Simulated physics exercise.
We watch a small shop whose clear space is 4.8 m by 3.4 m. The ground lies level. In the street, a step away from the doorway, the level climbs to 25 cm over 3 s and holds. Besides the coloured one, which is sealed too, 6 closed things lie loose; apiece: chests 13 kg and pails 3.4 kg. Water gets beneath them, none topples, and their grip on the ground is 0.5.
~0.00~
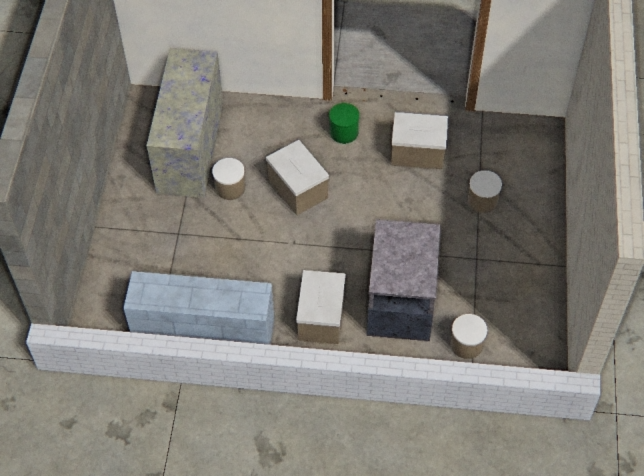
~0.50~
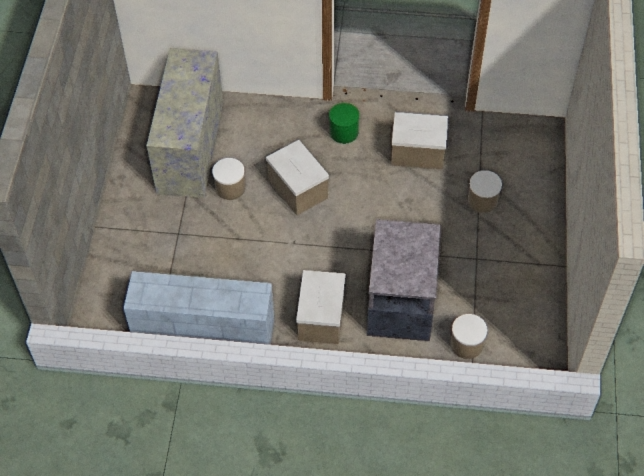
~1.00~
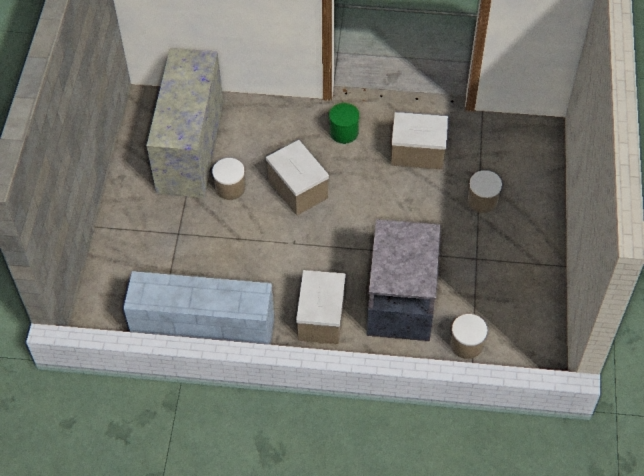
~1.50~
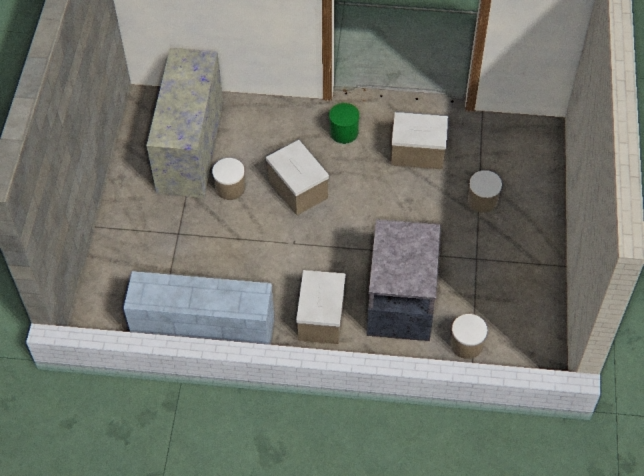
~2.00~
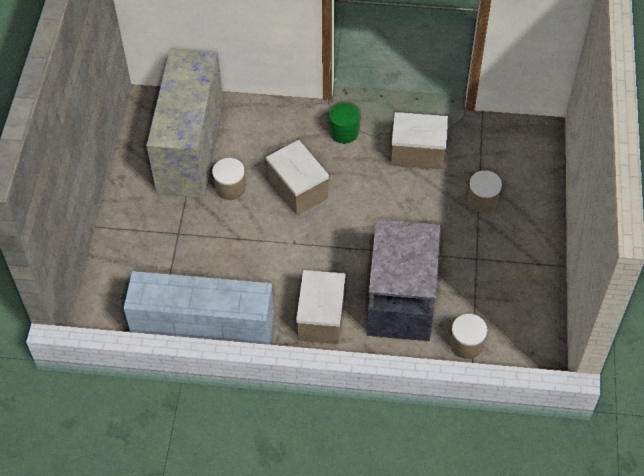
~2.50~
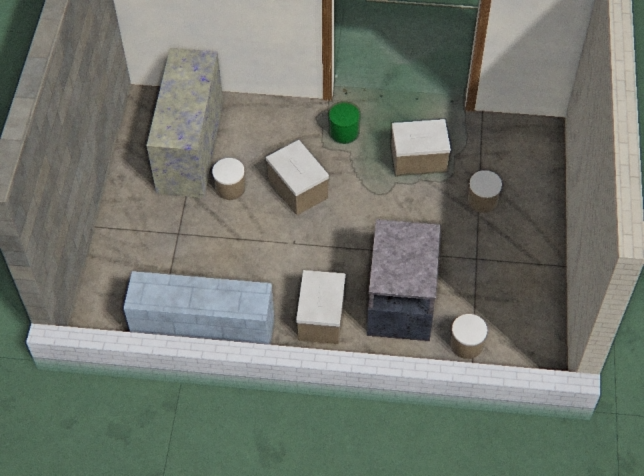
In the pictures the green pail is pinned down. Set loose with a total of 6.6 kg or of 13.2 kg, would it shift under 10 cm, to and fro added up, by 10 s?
For it, neither load is enough.
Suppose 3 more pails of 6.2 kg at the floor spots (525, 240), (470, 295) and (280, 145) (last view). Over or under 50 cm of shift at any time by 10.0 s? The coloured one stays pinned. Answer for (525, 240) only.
Answer: Past it.
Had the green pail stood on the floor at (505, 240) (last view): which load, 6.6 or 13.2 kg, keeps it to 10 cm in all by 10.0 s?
Neither is enough.
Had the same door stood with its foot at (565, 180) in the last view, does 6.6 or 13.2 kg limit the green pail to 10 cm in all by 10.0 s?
In that case neither weight holds it.
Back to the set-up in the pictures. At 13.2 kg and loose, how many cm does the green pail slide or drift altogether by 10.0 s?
About 60 cm.
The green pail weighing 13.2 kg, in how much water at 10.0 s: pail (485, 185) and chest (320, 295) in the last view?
Roughly 9 and 17 cm.
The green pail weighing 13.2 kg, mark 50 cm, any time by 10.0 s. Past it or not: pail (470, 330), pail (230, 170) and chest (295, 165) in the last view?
In that order: More, past it, under.
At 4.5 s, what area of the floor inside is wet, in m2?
Some 9.0 m2.
After 3.5 s the green pail would be 39 cm from its start with 6.6 kg and 16 cm from its start with 13.2 kg; 7 cm of water round it then.
After 4.5 s the green pail would be 72 cm from its start with 6.6 kg and 53 cm from its start with 13.2 kg; 7 cm of water round it then.
After 7.0 s the green pail would be 72 cm from its start with 6.6 kg and 58 cm from its start with 13.2 kg; 7 cm of water round it then.
After 10.0 s the green pail would be 72 cm from its start with 6.6 kg and 58 cm from its start with 13.2 kg; 8 cm of water round it then.
